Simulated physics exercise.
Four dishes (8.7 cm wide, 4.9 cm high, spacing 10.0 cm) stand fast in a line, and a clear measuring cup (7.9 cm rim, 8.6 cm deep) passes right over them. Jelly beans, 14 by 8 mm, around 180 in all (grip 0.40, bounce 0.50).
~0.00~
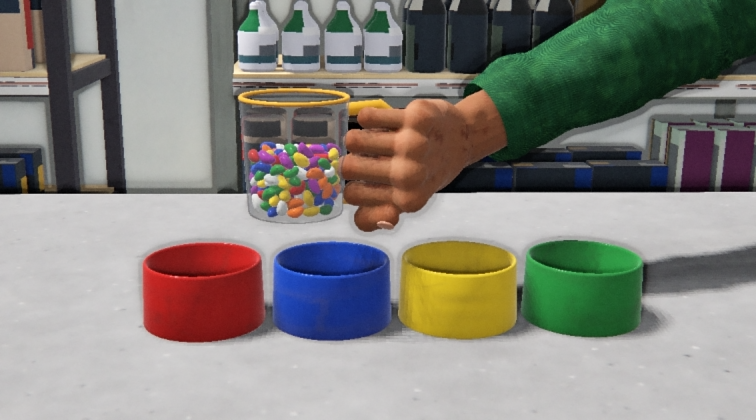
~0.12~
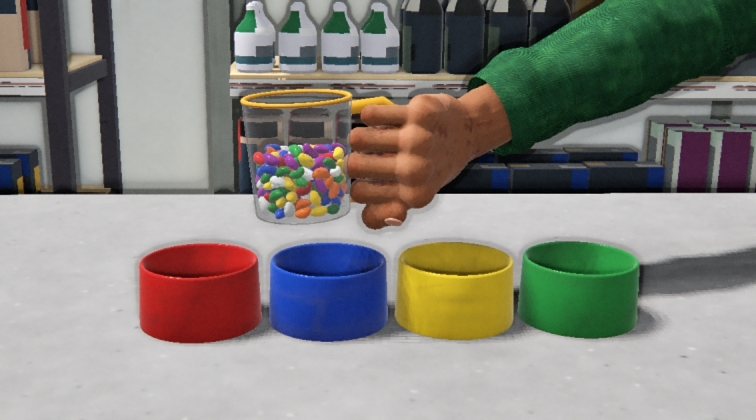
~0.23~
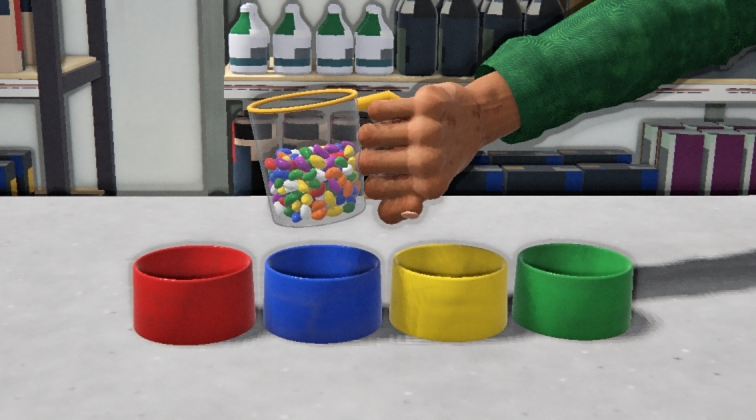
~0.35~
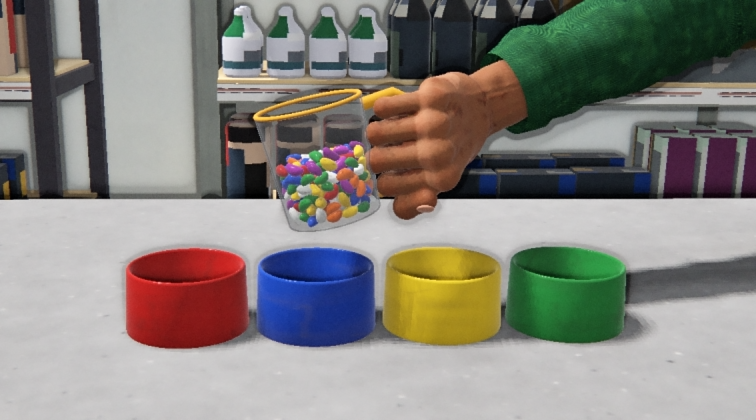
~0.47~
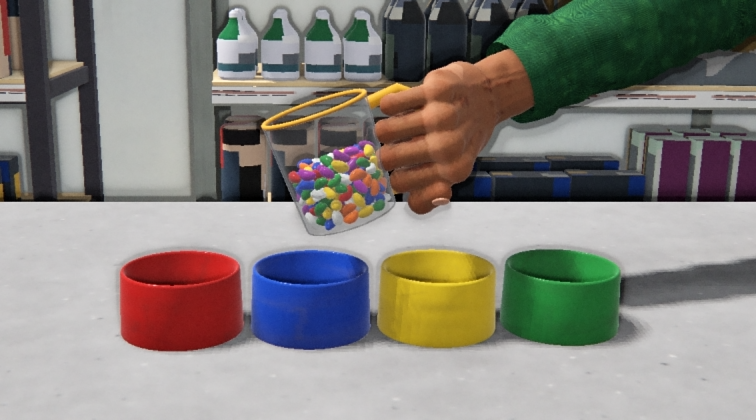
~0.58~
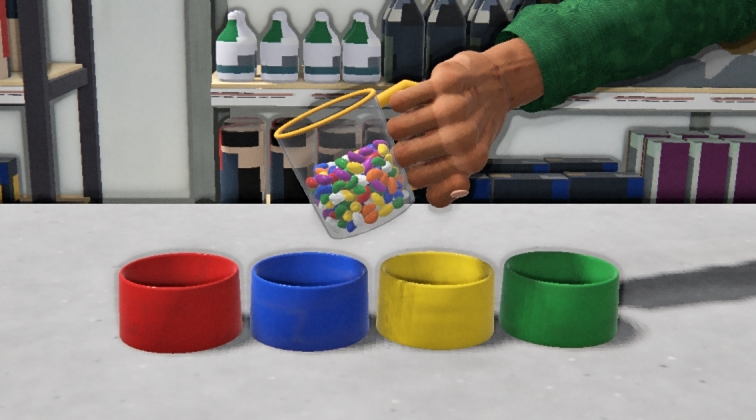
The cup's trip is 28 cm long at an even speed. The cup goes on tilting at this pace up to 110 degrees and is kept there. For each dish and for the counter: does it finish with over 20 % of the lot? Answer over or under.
Red under, blue under, green over, yellow under, counter under.
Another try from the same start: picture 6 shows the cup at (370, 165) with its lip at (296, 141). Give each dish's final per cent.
Red 0, blue 0, green 100, yellow 0.
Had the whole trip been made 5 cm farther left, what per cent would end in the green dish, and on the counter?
Then: Green 20; counter 20.
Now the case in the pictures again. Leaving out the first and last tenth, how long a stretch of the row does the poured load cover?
About 5 cm.
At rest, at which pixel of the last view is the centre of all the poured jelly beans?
Near (556, 301).
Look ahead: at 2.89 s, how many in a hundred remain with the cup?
Roughly 15 per cent.
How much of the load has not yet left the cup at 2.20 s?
About 95 per cent.
Then, at 1.55 s, tilt 70 degrees; cup holds 100 %.
After 2.20 s, tilt 101 degrees; cup holds 95 %, green 5 %.
After 2.89 s, tilt 110 degrees; cup holds 15 %, green 75 %, yellow 5 %.
By 3.8 s all is still; red 0 %, blue 0 %, green 90 %, yellow 5 %, counter 5 %.
